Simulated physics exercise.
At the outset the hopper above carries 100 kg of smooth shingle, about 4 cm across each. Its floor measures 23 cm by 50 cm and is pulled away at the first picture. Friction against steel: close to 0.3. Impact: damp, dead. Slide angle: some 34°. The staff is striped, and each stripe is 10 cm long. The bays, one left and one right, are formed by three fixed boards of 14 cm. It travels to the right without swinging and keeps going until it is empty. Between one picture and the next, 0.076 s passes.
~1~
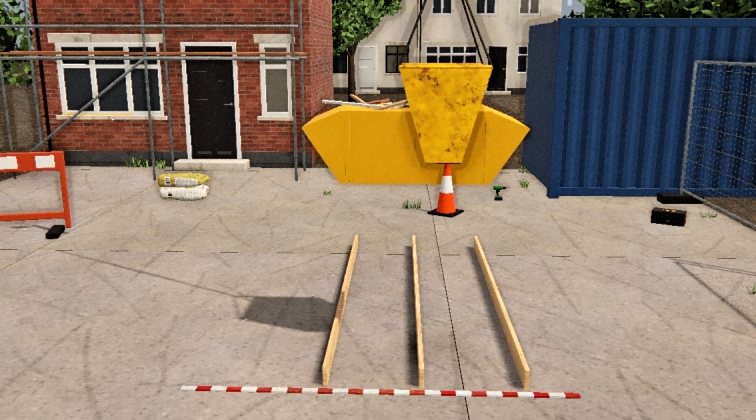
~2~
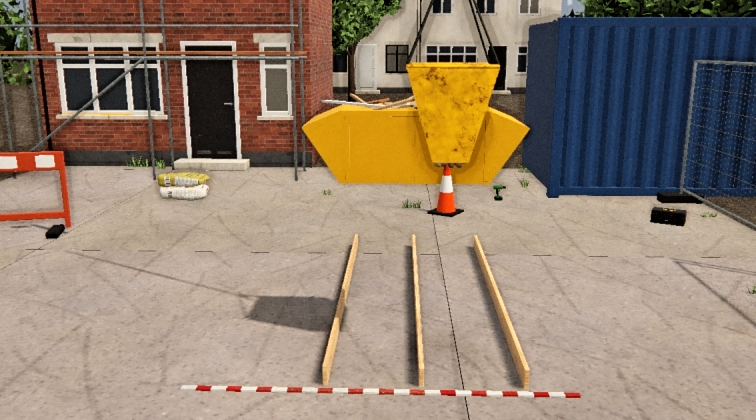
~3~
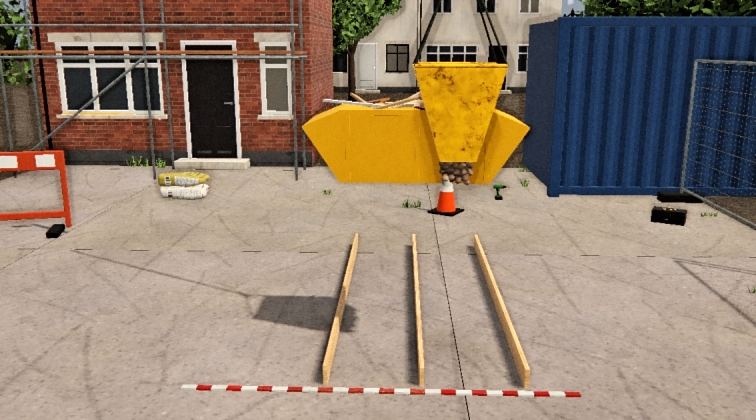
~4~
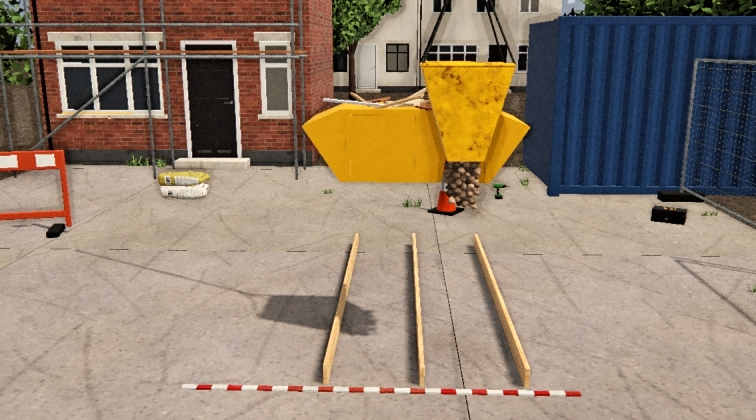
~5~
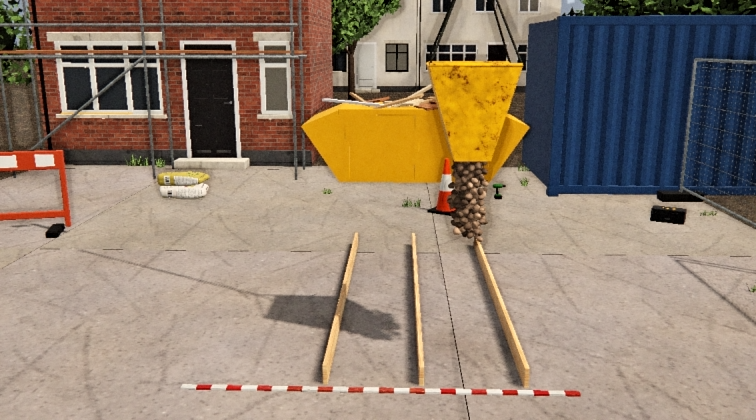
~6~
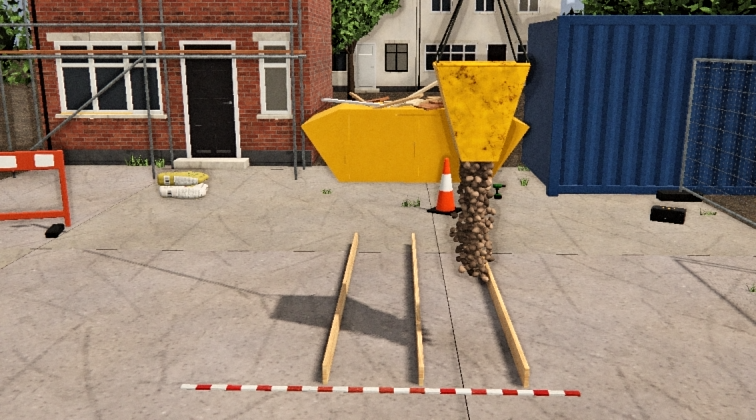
A yellow hopper hanging above a paved yard drifts slowly to the right, past a traffic cone and a yellow skip. Brown stones begin to emerge from its open bottom, then pour down in a lengthening column that reaches in front of the far end of the right-hand board.
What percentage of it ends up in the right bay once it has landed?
About 75 per cent.
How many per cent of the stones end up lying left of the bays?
Around 0 per cent of it.
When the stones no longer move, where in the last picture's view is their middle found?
I'd point to close to (487, 344) in the last picture.
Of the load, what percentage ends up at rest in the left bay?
I'd put it at roughly 0 per cent.
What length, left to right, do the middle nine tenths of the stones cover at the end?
Around 120 centimetres.
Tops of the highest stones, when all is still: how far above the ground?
The topmost stones rest about 14 cm above the ground.
Then, 0.3 s after the last picture, 0 % in the hopper, 100 % falling or lying in the right bay, 0 % falling or lying right of the bays; the stones farthest right are at (516, 295).
Then, 0.7 s after the last picture, 0 % in the hopper, 75 % falling or lying in the right bay, 25 % falling or lying right of the bays; the stones farthest right are at (606, 359).
Then, 1.3 s after the last picture, 0 % in the hopper, 75 % falling or lying in the right bay, 25 % falling or lying right of the bays; the stones farthest right are at (706, 364).
Then, 2.2 s after the last picture, 0 % in the hopper, 75 % falling or lying in the right bay, 25 % falling or lying right of the bays; the stones farthest right are at (730, 368).
Then, 4.1 s after the last picture, 0 % in the hopper, 75 % in the right bay, 25 % right of the bays; the stones farthest right are at (730, 368).
